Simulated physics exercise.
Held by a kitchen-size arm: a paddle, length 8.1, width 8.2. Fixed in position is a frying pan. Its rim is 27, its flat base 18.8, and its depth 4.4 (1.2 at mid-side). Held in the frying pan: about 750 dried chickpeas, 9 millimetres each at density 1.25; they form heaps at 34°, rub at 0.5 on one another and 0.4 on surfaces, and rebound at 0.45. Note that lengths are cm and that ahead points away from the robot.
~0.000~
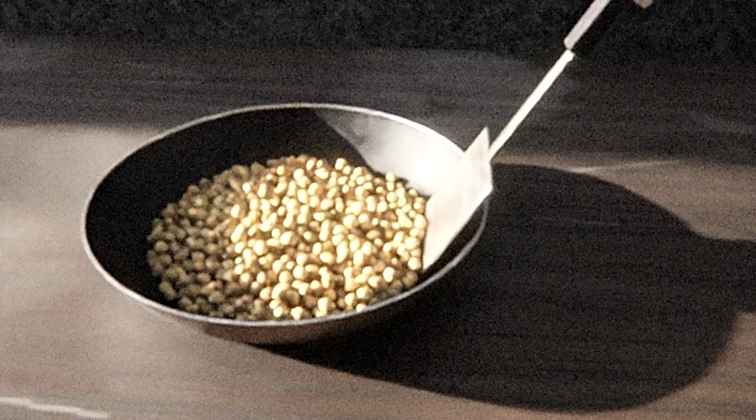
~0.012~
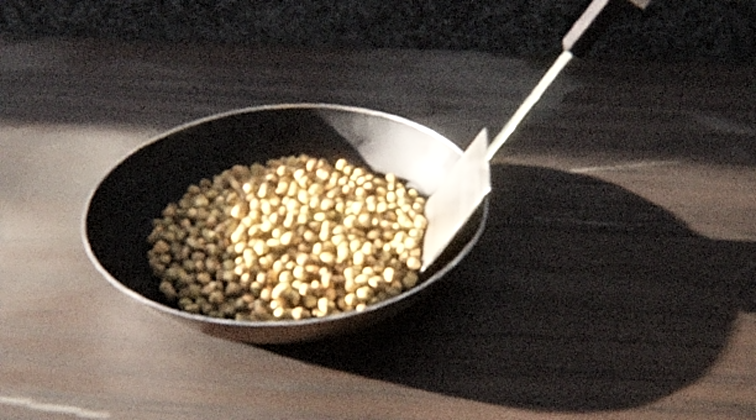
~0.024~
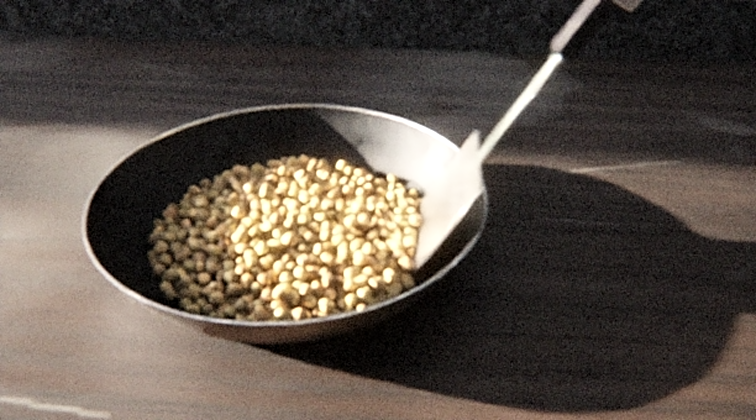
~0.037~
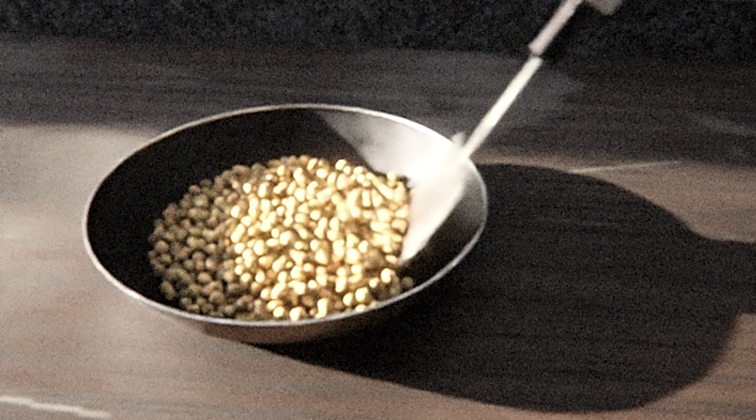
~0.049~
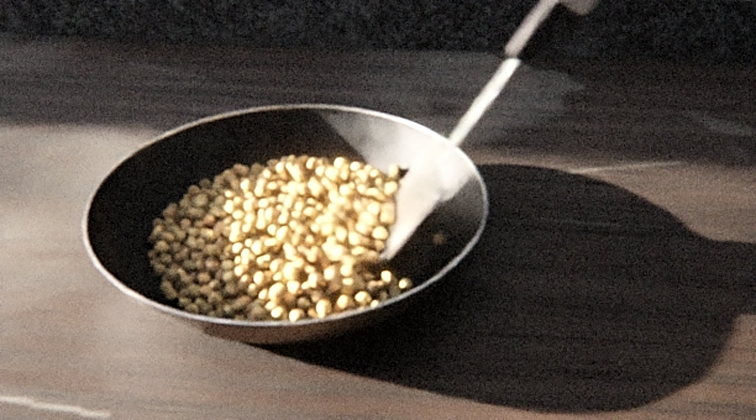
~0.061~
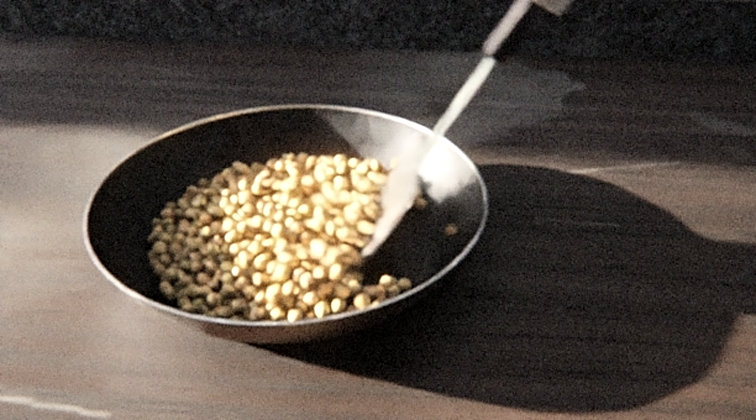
A frying pan stays still as a flat spatula pushes left into the chickpeas inside.
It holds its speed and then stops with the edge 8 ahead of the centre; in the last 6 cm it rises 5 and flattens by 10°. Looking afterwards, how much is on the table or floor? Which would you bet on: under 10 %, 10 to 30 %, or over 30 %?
I would bet on 10 to 30 %.
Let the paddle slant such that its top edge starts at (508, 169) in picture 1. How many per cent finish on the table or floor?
Near 15 in a hundred.
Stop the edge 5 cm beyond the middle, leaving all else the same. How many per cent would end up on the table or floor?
Then the share is near 10 in a hundred.
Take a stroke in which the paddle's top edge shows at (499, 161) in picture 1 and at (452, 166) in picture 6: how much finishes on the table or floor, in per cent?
About 5 per cent.
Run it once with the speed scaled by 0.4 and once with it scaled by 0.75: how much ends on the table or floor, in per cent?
Some 0 and 5 per cent.
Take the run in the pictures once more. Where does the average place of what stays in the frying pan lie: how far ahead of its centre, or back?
Some 4.5 cm ahead of the centre.
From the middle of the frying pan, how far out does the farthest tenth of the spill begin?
That's near 85 cm.
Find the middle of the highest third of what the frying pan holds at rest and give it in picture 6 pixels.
I'd put it close to (177, 209).
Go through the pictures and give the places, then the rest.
In the first frame, paddle top edge at (490, 156), sloping 60°; upper third of the load around (291, 223), from x 155 to 420, top at y 160; 746 in the frying pan.
In the second frame, paddle top edge at (488, 157), sloping 60°; upper third of the load around (291, 223), from x 155 to 420, top at y 160.
In the third frame, paddle top edge at (479, 158), sloping 60°; upper third of the load around (296, 222), from x 155 to 420, top at y 160.
In the fourth frame, paddle top edge at (461, 160), sloping 60°; upper third of the load around (304, 222), from x 155 to 425, top at y 160.
In the fifth frame, paddle top edge at (440, 160), sloping 60°; upper third of the load around (309, 218), from x 155 to 440, top at y 160.
In the sixth frame, paddle top edge at (420, 160), sloping 60°; upper third of the load around (306, 215), from x 155 to 450, top at y 160; 746 in the frying pan.
After 0.10 s, sloping 60°, highest piece 7 above the table; 746 in the frying pan.
After 0.14 s, sloping 57°, highest piece 8 above the table; 746 in the frying pan.
After 0.35 s, sloping 50°, highest piece 5 above the table; 639 in the frying pan, 105 on the table or floor, 2 on the blade or in flight.
After 1.40 s, sloping 50°, highest piece 4 above the table; 639 in the frying pan, 107 on the table or floor.
At rest, 639 in the frying pan, 107 on the table or floor. That is 14 % on the table or floor.
